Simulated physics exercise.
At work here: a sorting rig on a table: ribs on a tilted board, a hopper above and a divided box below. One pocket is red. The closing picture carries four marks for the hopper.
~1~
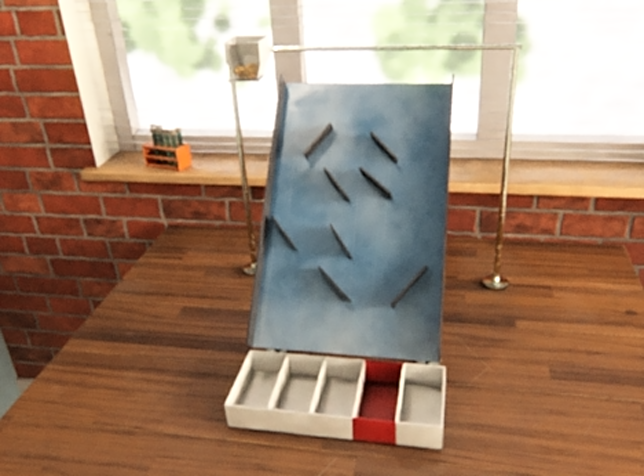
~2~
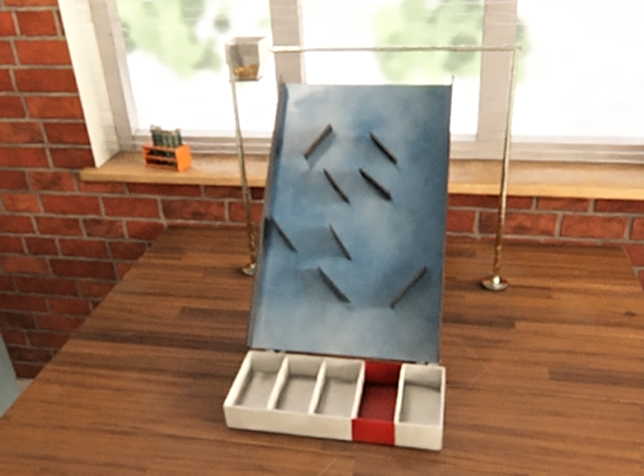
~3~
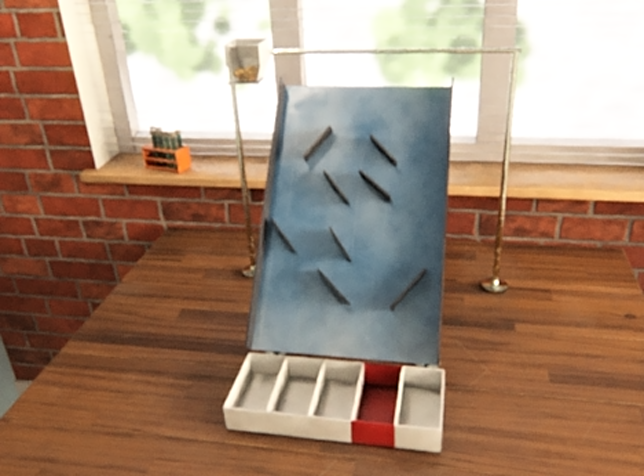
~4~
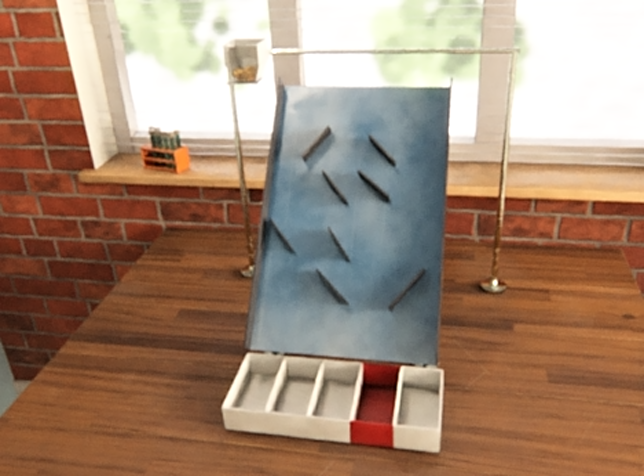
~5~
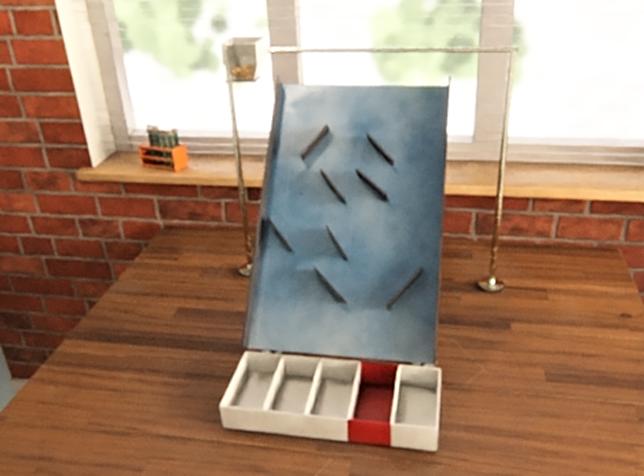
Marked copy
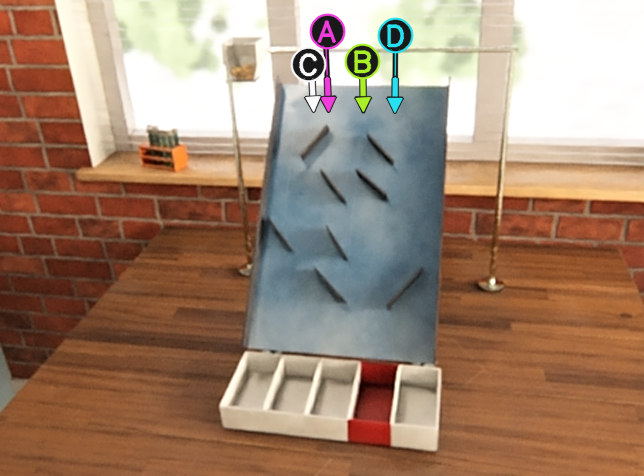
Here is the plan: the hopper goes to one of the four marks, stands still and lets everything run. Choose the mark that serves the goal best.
I would pick mark B.
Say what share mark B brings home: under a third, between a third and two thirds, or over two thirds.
It is between a third and two thirds.
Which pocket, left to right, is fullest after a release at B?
The fourth.
On the marked copy, mark A meets the board at (328, 106); mark B meets the board at (363, 106); mark C meets the board at (313, 106); mark D meets the board at (394, 107).
With A, about a third in the red pocket, about two thirds in other pockets.
With B, about half in the red pocket, about half in other pockets.
With C, a small part in the red pocket, nearly all in other pockets.
With D, a stray few in the red pocket, nearly all in other pockets.
